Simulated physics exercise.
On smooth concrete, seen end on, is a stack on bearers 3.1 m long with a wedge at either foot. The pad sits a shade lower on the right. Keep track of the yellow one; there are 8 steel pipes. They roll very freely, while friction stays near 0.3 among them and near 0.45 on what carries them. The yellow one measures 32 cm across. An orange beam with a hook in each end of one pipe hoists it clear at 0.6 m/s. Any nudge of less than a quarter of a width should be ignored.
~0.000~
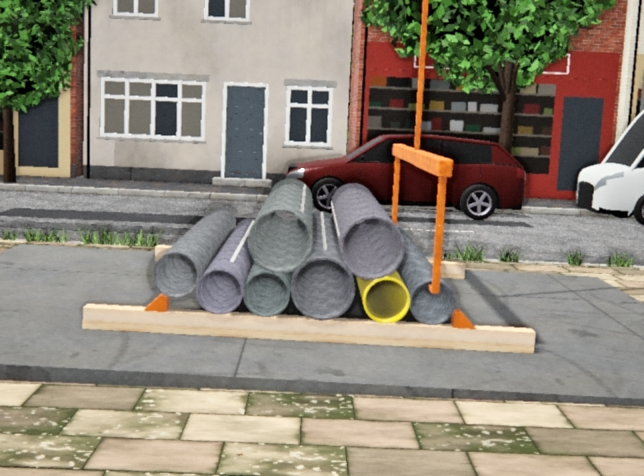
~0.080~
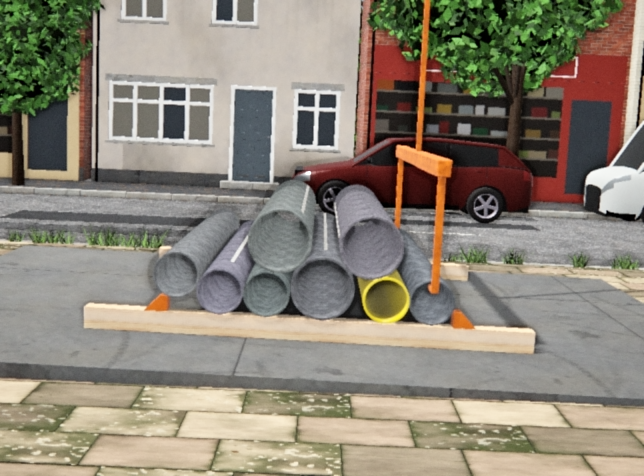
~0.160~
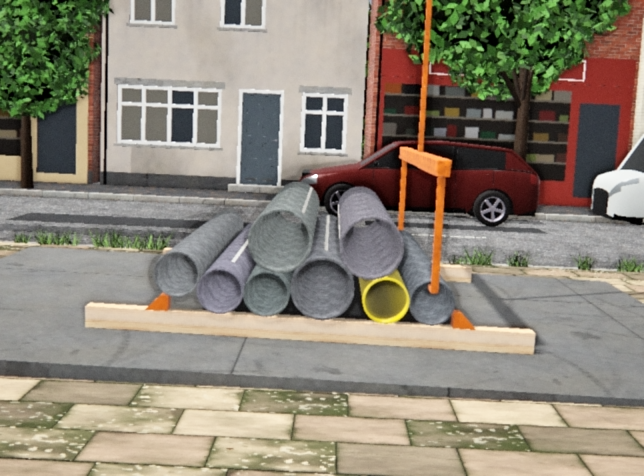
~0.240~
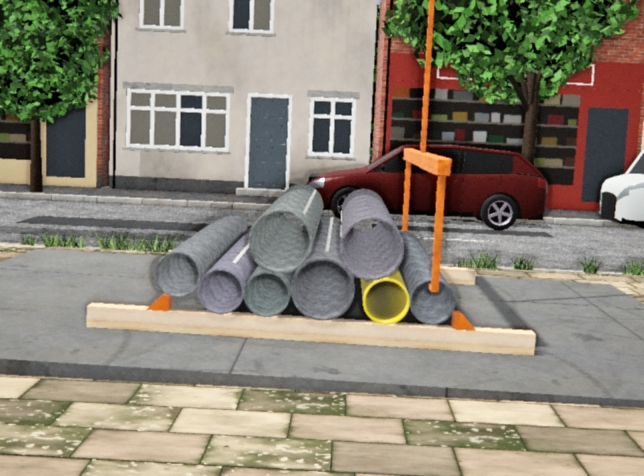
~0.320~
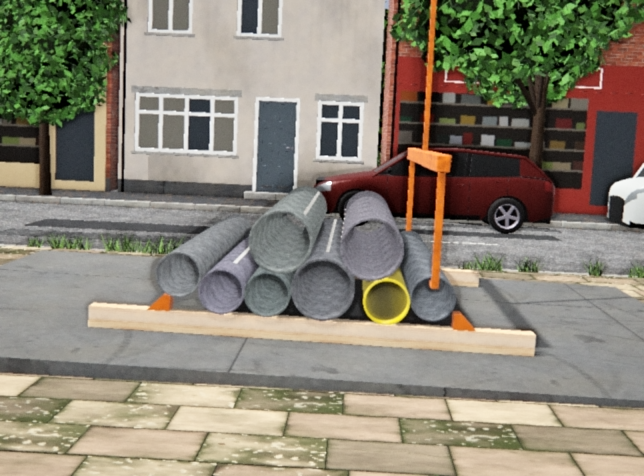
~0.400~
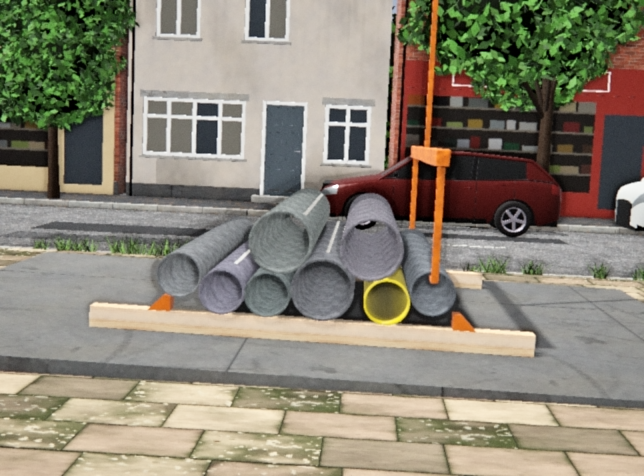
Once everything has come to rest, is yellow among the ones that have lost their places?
Watch it come out of line.
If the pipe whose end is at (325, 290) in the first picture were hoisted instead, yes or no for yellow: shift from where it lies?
Yellow? No, it won't, then.
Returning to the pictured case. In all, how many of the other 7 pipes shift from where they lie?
Counted up, it is 2.
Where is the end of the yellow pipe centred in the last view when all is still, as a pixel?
My best guess is somewhere around (432, 306).
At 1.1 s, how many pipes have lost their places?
By then the number is 1.
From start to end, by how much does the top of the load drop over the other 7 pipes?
Comparing start and end, it's lower by about 0 cm.
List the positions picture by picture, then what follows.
The first picture shows yellow (387, 301); hooked one at (433, 304); the pad is a shade lower on the right; 6 of the 8 form the bottom row.
The second picture shows yellow (386, 301); hooked one at (433, 304).
The third picture shows yellow (386, 301); hooked one at (433, 304).
The fourth picture shows yellow (386, 302); hooked one at (433, 303), up 1 cm.
The fifth picture shows yellow (387, 302); hooked one at (433, 299), up 4 cm.
The sixth picture shows yellow (387, 303); hooked one at (433, 294), up 8 cm.
By 0.7 s, yellow is 3 cm further right; 0 out of place.
By 1.1 s, yellow is 10 cm further right; 1 out of place.
Finally (1.9 s), yellow is 32 cm further right; 2 out of place.
